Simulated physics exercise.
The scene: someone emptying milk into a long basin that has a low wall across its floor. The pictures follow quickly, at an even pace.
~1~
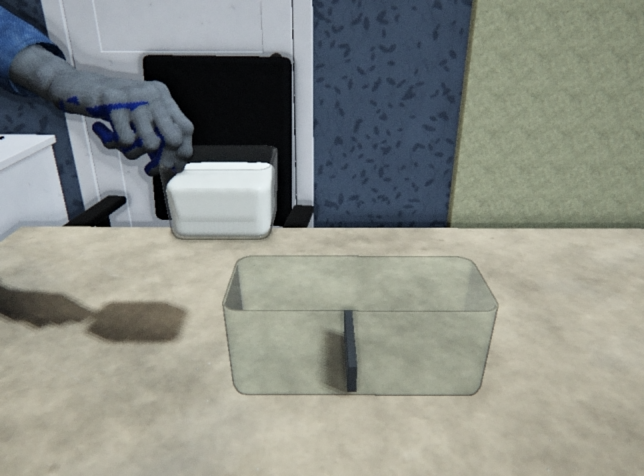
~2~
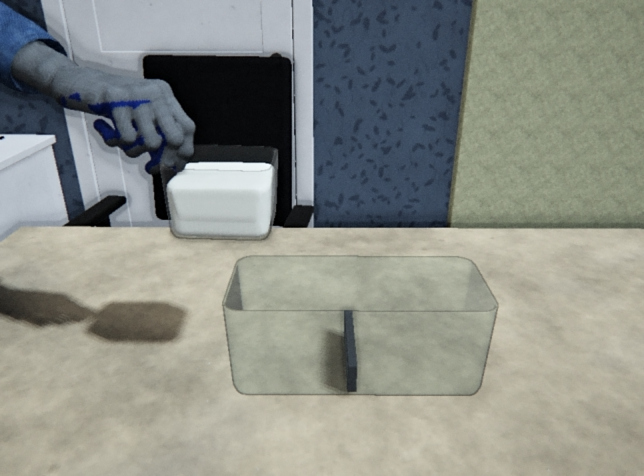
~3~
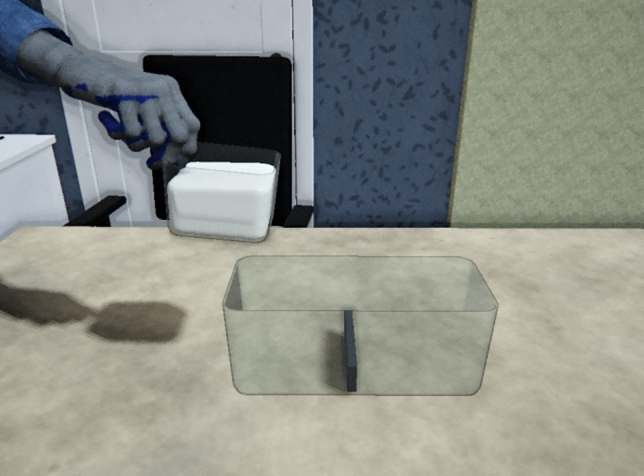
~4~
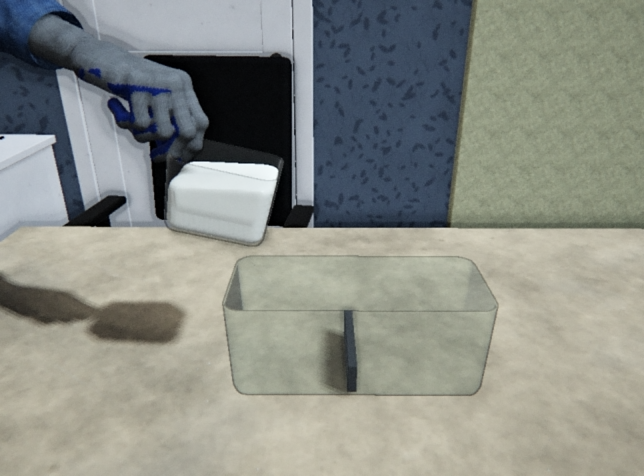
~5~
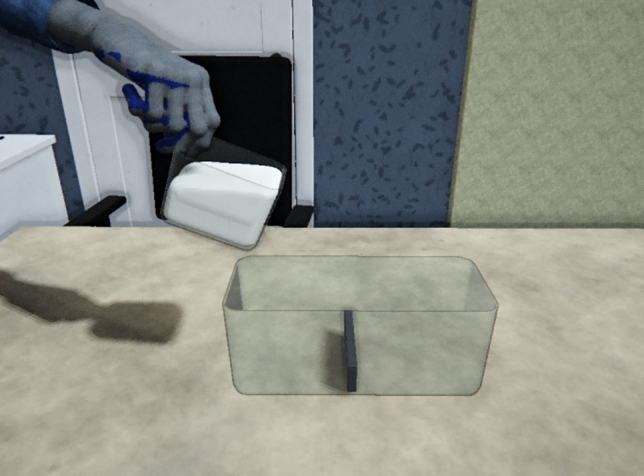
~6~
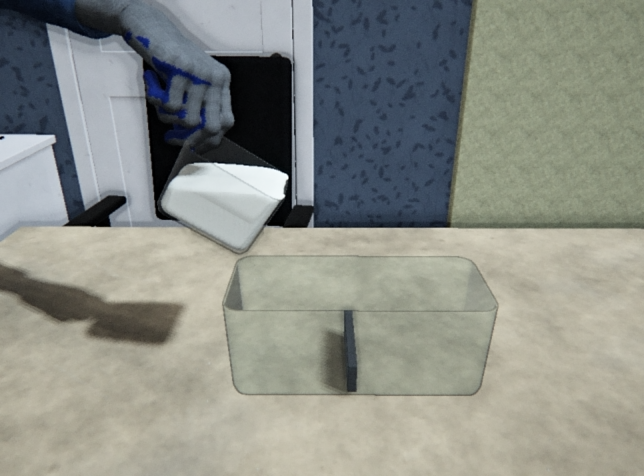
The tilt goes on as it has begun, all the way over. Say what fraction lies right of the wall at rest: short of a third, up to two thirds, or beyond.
It comes to not even a third.
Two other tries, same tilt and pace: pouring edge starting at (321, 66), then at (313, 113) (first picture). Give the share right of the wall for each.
Near 85 % and 85 %.
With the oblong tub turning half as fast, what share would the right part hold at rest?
Near 25 %.
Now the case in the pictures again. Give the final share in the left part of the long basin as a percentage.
Near 90 %.
A moment on, the oblong tub is tipped on its side and 44 per cent is still to pour, 20 is left of the wall and 0 right of it.
Next, the oblong tub is tipped on its side and 15 per cent is still to pour, 70 is left of the wall and 6 right of it.
Then the oblong tub is tipped on its side and 6 per cent is still to pour, 80 is left of the wall and 8 right of it.
Later the oblong tub is tipped on its side and 2 per cent is still to pour, 86 is left of the wall and 9 right of it.
At rest 89 per cent lies left of the wall, 9 right of it and 2 outside.
